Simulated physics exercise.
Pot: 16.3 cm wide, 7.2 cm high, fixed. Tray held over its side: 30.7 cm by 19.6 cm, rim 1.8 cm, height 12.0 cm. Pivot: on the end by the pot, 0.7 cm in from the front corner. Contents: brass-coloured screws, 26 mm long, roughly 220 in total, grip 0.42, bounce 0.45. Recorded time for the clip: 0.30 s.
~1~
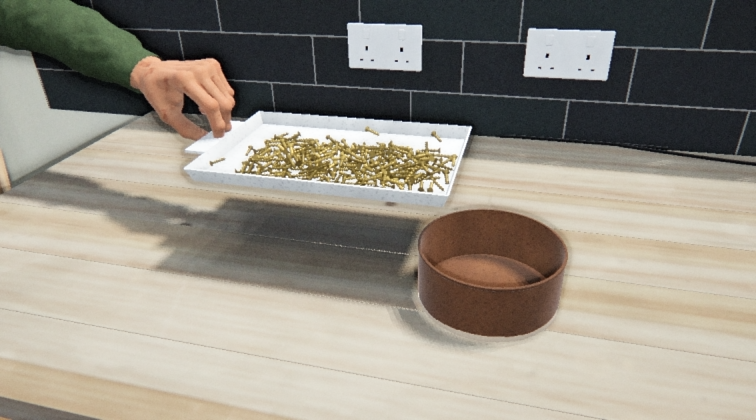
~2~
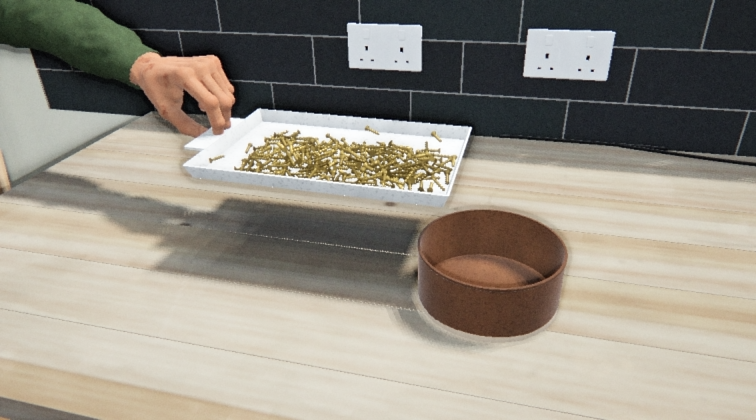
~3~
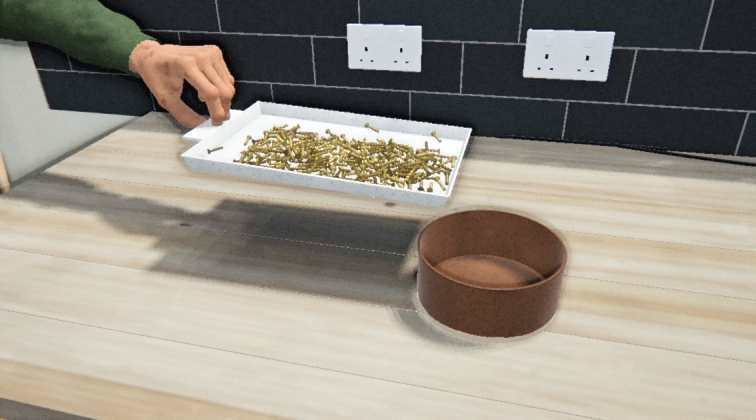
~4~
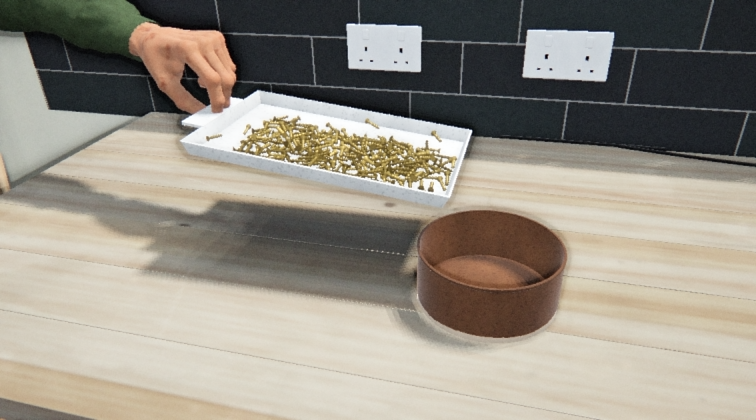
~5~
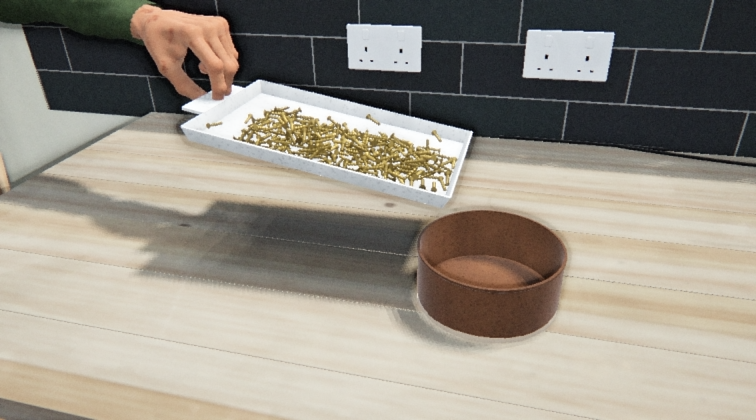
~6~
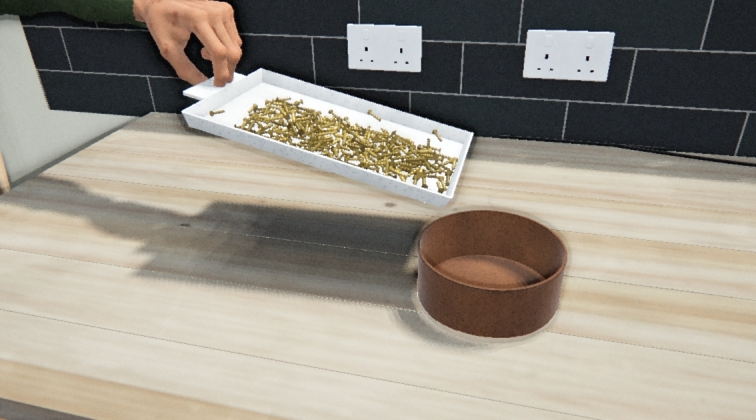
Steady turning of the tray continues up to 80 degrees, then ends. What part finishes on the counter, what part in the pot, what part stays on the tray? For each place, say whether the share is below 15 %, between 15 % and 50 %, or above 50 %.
Counter: Above 50 %; pot: Between 15 % and 50 %; tray: Below 15 %.
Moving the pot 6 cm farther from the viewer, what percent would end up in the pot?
With that change it comes to something like 65 in a hundred.
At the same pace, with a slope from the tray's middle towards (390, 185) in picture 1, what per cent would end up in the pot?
The share comes to about 95 in a hundred.
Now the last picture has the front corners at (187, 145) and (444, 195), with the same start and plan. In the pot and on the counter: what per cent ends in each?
In the pot: 60 per cent; on the counter: 40 per cent.
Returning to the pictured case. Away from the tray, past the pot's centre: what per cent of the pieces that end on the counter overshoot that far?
Share past the middle: Roughly 30 percent.
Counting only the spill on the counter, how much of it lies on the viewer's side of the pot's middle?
Near 0 in a hundred.
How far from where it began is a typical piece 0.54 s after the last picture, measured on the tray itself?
Roughly 9 cm.
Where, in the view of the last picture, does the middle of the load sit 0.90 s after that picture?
I reckon close to (463, 171).
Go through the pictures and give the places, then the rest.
Tray tilt 0 degrees, front corners at (192, 167) and (443, 192); middle of the pieces at (347, 161); pot at (491, 244), in the first picture.
Tray tilt 1 degrees, front corners at (191, 163) and (443, 192); middle of the pieces at (347, 160), in the second picture.
Tray tilt 3 degrees, front corners at (190, 154) and (443, 193), lowest corner right back; middle of the pieces at (347, 156), in the third picture.
Tray tilt 7 degrees, front corners at (189, 140) and (444, 193), lowest corner right back; middle of the pieces at (347, 151), in the fourth picture.
Tray tilt 10 degrees, front corners at (189, 126) and (445, 193), lowest corner right back; middle of the pieces at (348, 146), in the fifth picture.
Tray tilt 14 degrees, front corners at (190, 111) and (446, 193), lowest corner right back; middle of the pieces at (350, 141); pot at (491, 245), in the sixth picture.
Then, 0.54 s after the last picture, tilt 45 degrees; the tray holds 100 %, the pot 0 %.
Then, 0.90 s after the last picture, tilt 66 degrees; the tray holds 55 %, the pot 15 %.
Then, 1.36 s after the last picture, tilt 80 degrees; the tray holds 5 %, the pot 30 %.
In the end, counter 65 %, pot 35 %, tray 0 %.
